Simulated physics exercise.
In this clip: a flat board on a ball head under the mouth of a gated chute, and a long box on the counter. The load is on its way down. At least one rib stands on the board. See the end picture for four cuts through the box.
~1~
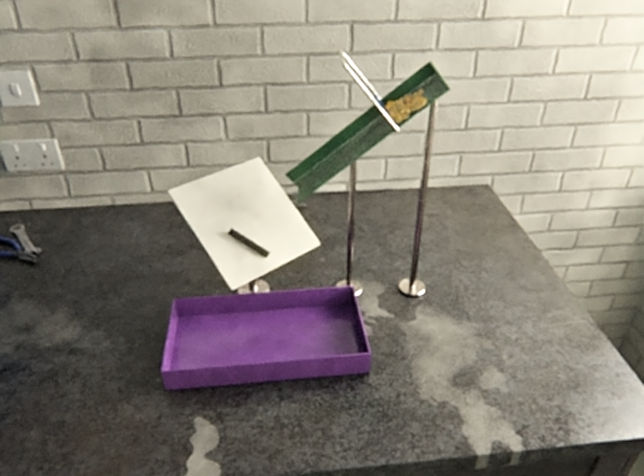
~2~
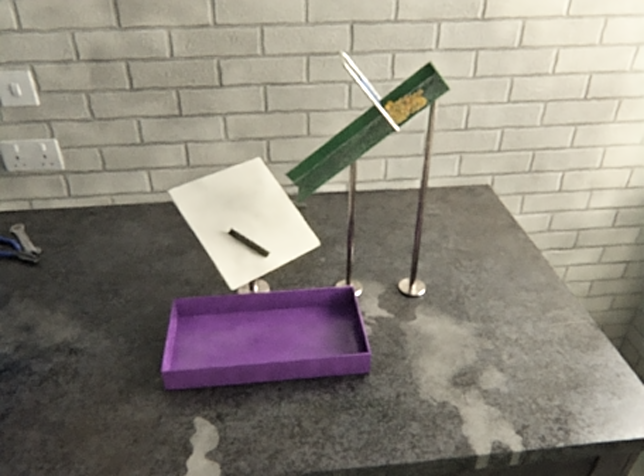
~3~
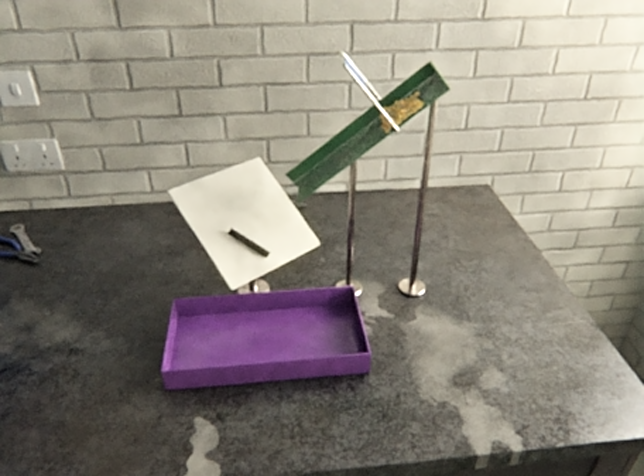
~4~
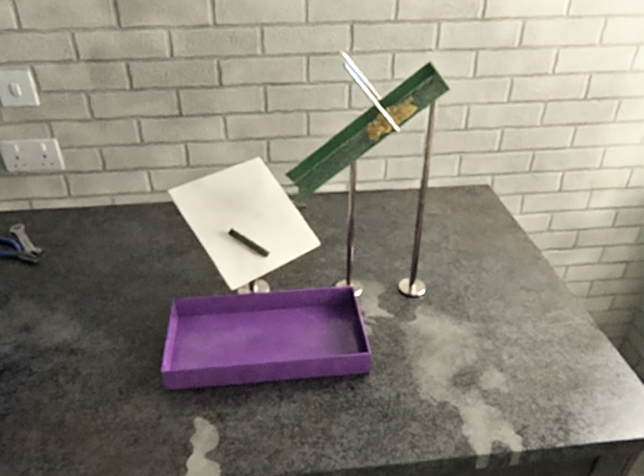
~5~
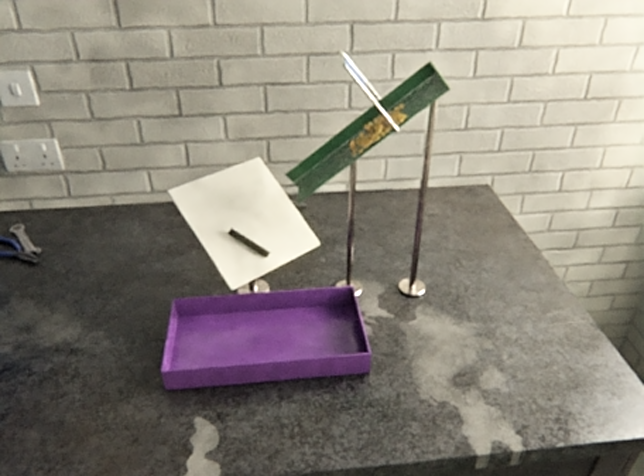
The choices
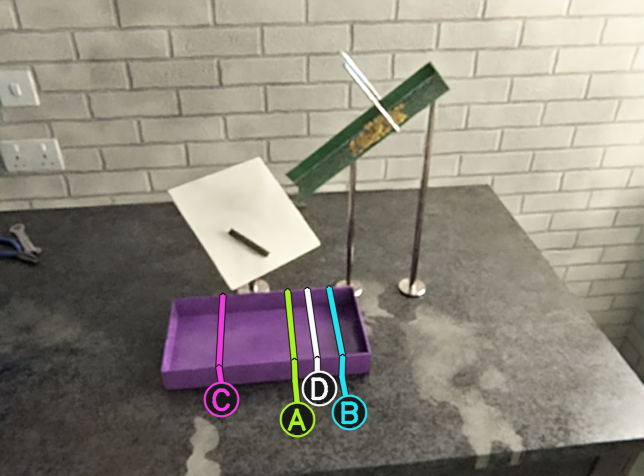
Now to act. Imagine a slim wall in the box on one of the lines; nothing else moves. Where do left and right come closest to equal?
Best: D.
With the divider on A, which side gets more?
More lands on the right.
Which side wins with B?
The left side.
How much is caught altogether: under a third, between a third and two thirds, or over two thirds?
About that: Over two thirds.
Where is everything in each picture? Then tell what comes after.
In the first picture, load behind the gate near (400, 107), puffed corn balls; lip of the chute near (298, 195), sloping fairly steeply.
In the second picture, middle of the board near (247, 218), tilted fairly steeply; middle of its low edge near (279, 265); of its high edge near (216, 173).
In the third picture, front corners of the box near (162, 371) and (370, 353), empty; front of the load near (384, 126).
In the fourth picture, middle of the load near (386, 118); its front near (371, 137), close to a quarter of the way to the lip; rib from (231, 228) to (270, 253).
In the fifth picture, middle of the load near (382, 129); its front near (352, 147), close to a third of the way to the lip.
On the marked copy, line A crosses the front rim at (294, 360); line B crosses the front rim at (342, 356); line C crosses the front rim at (218, 366); line D crosses the front rim at (317, 358).
With A, of what is caught, a small share on the left of the divider, all but a few on the right.
With B, of what is caught, all but a few on the left of the divider, only a few on the right.
With C, of what is caught, none at all on the left of the divider, the whole lot on the right.
With D, of what is caught, close to half on the left of the divider, close to half on the right.
